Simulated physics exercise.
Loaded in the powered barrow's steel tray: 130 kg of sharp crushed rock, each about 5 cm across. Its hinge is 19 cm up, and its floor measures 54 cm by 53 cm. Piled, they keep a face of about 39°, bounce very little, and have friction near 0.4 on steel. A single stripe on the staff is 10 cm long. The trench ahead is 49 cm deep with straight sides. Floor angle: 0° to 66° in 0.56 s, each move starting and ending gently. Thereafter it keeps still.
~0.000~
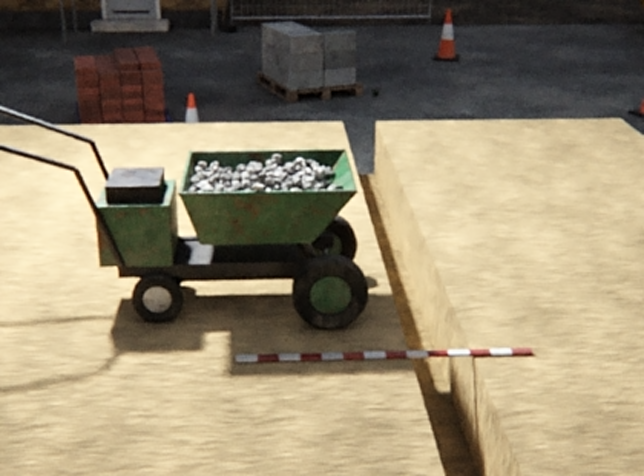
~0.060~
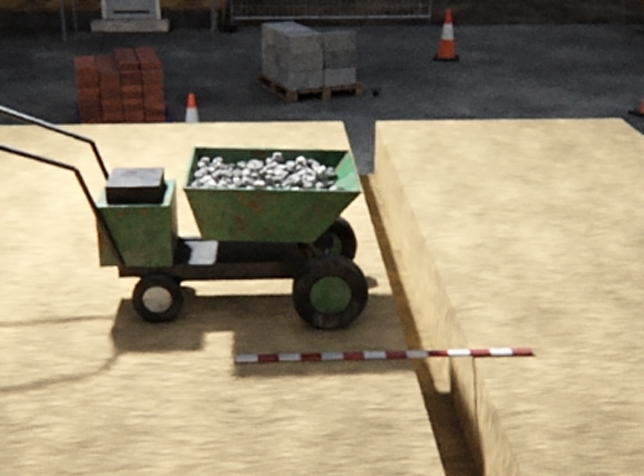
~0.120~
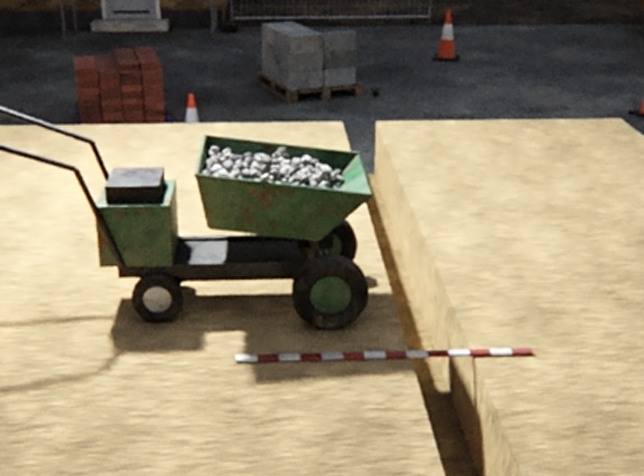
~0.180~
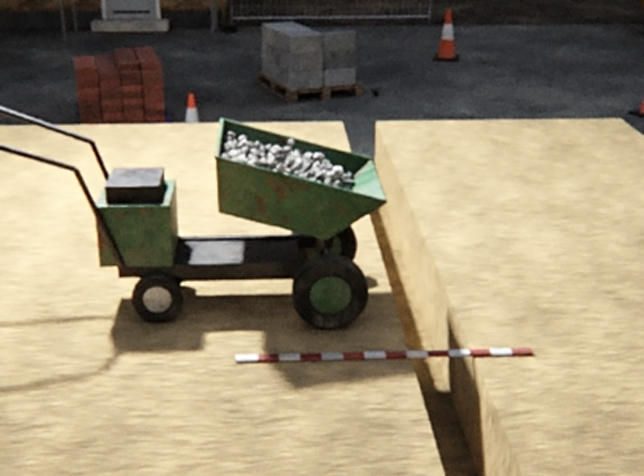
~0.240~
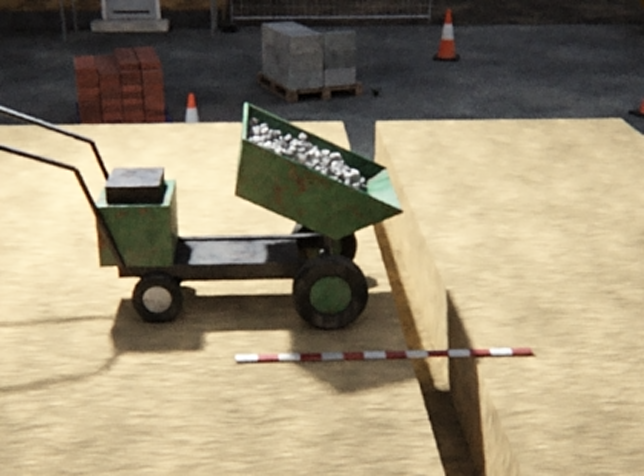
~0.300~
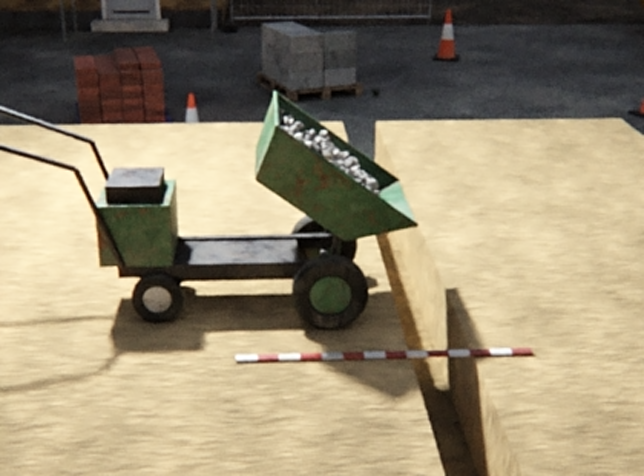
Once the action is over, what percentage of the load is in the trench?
About 15 in every hundred.
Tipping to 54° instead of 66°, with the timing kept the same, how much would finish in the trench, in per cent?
Around 10 per cent would finish in the trench.
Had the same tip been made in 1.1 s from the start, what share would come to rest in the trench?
I'd put it at some 30 in a hundred.
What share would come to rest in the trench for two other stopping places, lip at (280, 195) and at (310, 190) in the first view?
It comes to about 65 and 50 in a hundred.
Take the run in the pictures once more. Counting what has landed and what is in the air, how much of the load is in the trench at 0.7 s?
Around 5 per cent of it.
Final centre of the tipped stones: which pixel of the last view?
Middle at around (494, 292), I'd say.
After 0.4 s the floor is at 56°; 100 % in the tray; the foremost stones are at (412, 220).
After 0.7 s the floor is at 66°; 81 % in the tray, 4 % in the trench, 15 % past the trench; the foremost stones are at (494, 282).
After 1.0 s the floor is at 66°; 27 % in the tray, 6 % in the trench, 67 % past the trench; the foremost stones are at (620, 286).
After 3.0 s the floor is at 66°; 19 % in the tray, 15 % in the trench, 66 % past the trench; the foremost stones are past the picture's edge.
